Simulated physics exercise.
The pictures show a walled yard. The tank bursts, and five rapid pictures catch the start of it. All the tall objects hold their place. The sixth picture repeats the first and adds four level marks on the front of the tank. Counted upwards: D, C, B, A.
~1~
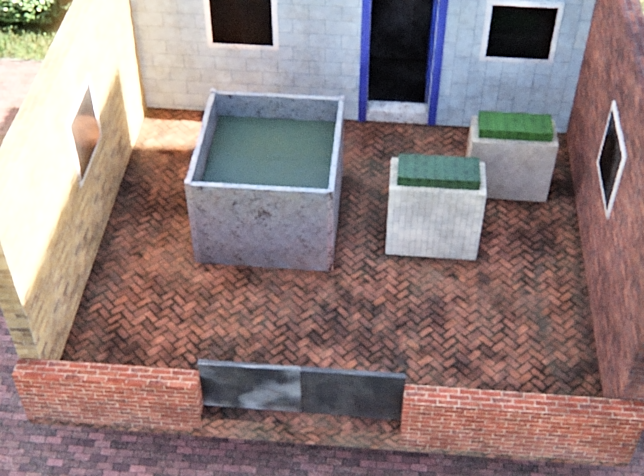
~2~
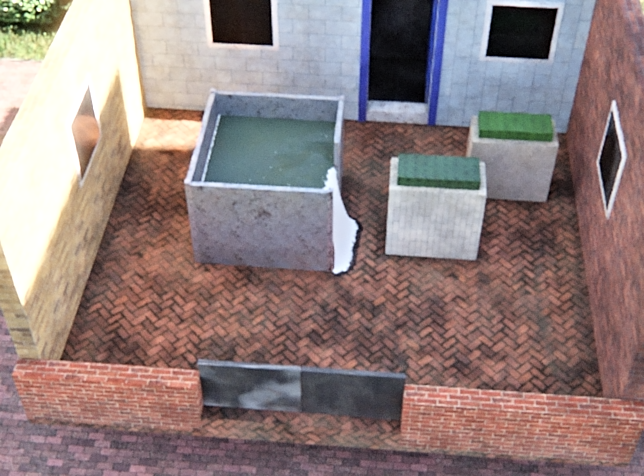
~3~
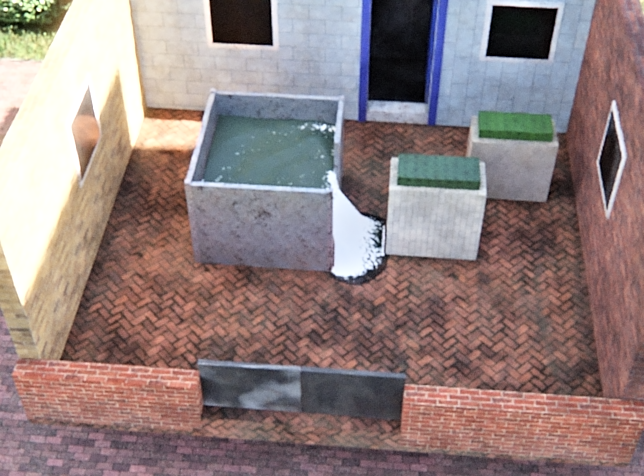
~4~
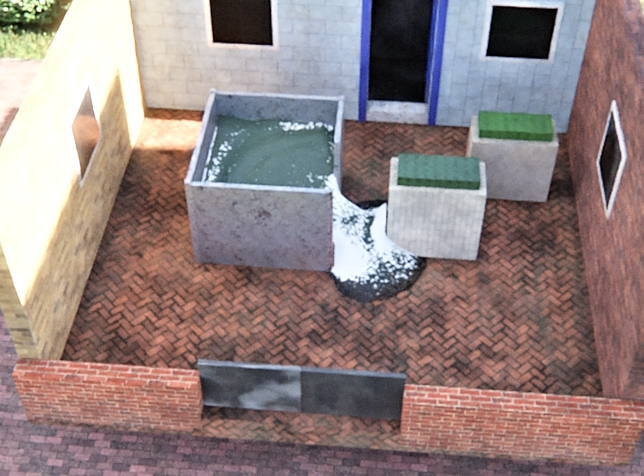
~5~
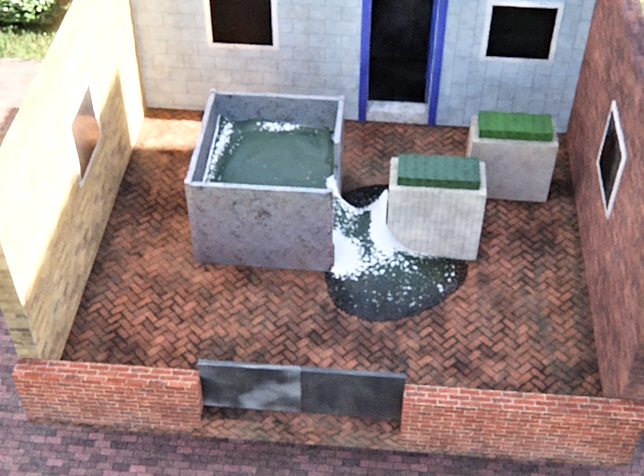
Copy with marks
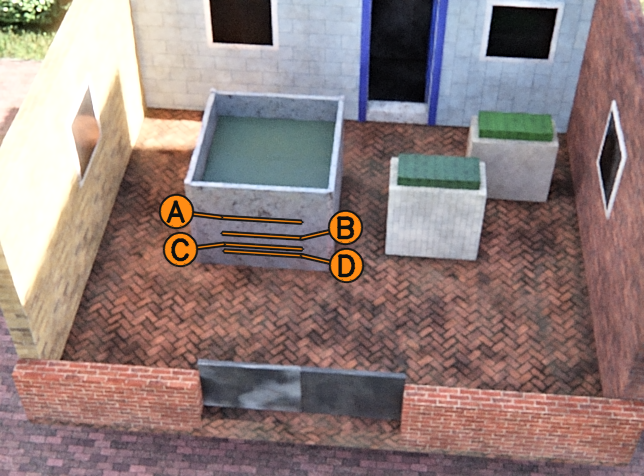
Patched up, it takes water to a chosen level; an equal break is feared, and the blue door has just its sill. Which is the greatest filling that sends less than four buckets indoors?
The limit is A.
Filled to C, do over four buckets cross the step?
No.
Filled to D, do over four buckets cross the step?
No, that is safe.
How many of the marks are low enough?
All of the four.
In orange, A at (261, 219); B at (262, 235); C at (262, 246); D at (263, 253); from the bottom up D, C, B, A.
With A, a bucket or two gets in.
With B, nothing gets over.
With C, nothing gets over.
With D, nothing gets over.
